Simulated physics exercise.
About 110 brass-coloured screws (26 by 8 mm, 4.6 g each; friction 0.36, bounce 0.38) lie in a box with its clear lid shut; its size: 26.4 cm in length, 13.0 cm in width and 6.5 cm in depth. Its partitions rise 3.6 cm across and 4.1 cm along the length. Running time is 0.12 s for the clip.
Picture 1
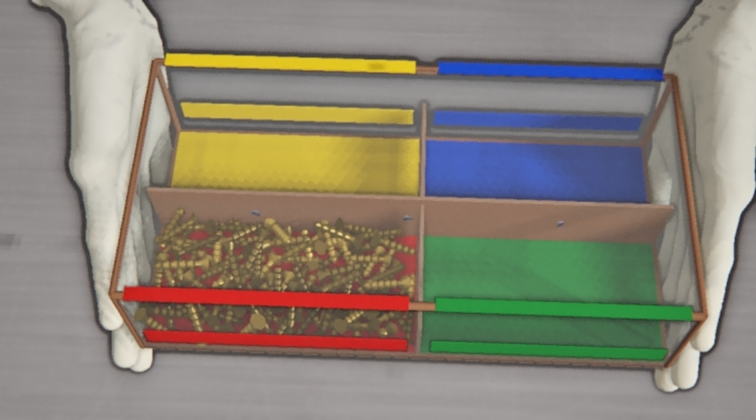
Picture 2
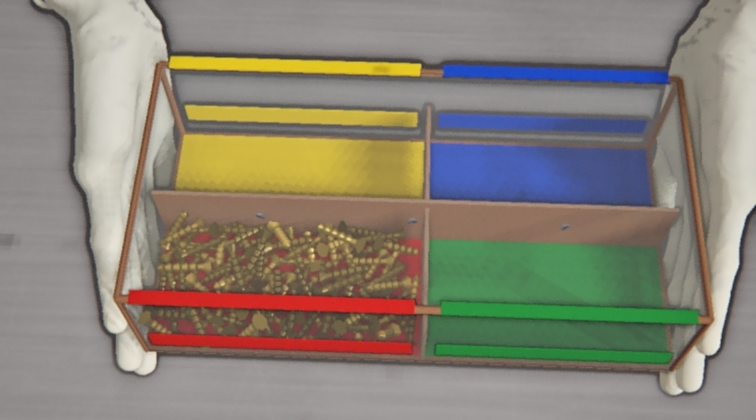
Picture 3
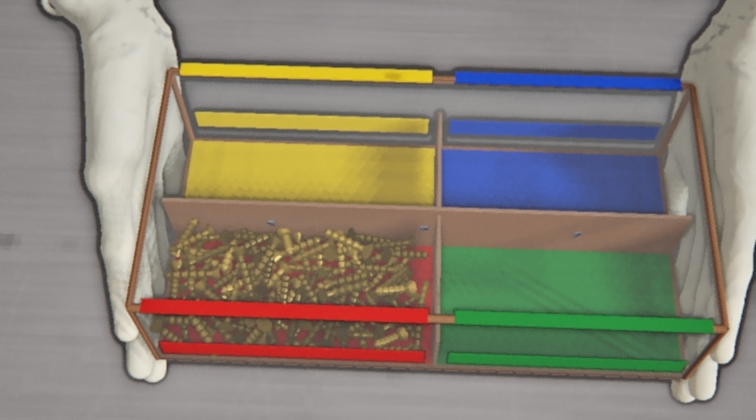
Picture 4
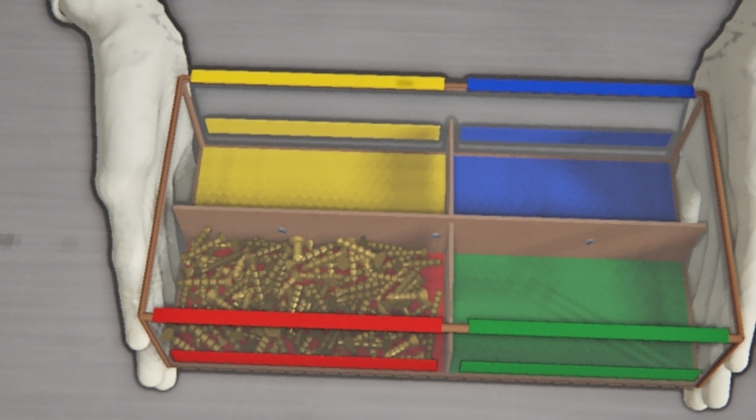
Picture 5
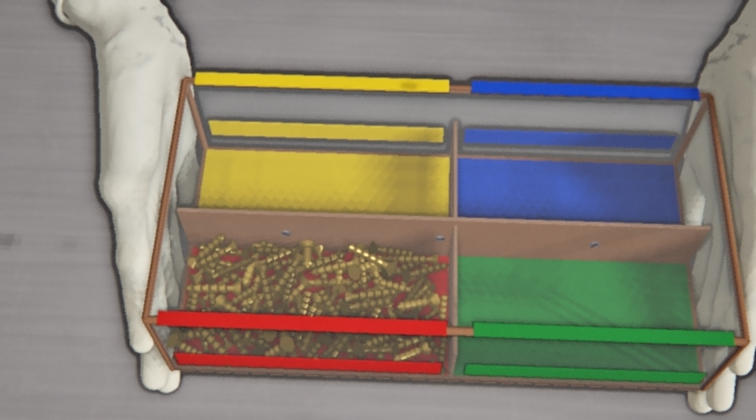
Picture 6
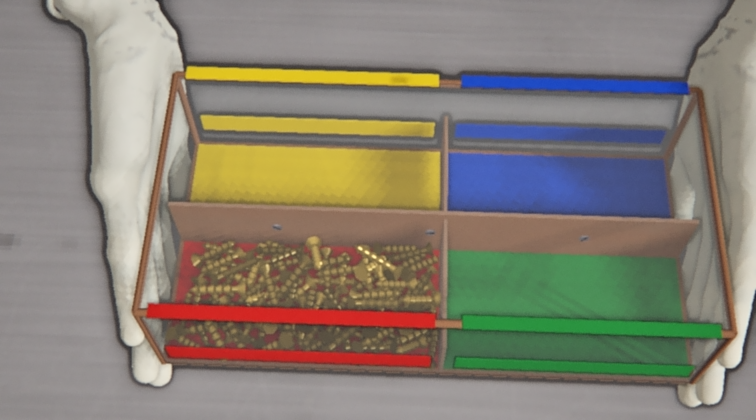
A clear-lidded box held between two pale hands shifts slightly right and toward the viewer, then eases a little back left, staying level before a still camera. Seen from above over a grey surface, it has four compartments: yellow and blue at the back, red and green at the front. Brass-coloured screws jostle and rearrange within the red front-left compartment, while the other three stay empty.
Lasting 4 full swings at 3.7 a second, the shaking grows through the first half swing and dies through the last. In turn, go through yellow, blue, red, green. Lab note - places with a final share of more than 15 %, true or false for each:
Yellow compartment: False, blue compartment: False, red compartment: True, green compartment: False.
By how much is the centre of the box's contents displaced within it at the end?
Net shift: Around 0.5 cm.
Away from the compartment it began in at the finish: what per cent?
Near 0 in a hundred.
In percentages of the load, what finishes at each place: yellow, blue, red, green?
Yellow 0, blue 0, red 100, green 0.
Then, 0.33 s after the last picture, tilt 0 degrees; red 100 %; middle of all pieces near (284, 263).
Then, 0.63 s after the last picture, tilt 0 degrees; red 100 %; middle of all pieces near (267, 253).
Then, 0.89 s after the last picture, tilt 0 degrees; red 100 %; middle of all pieces near (279, 262).
Then, 1.14 s after the last picture, tilt 0 degrees; red 100 %; middle of all pieces near (275, 277).
In the end, yellow 0 %, blue 0 %, red 100 %, green 0 %.
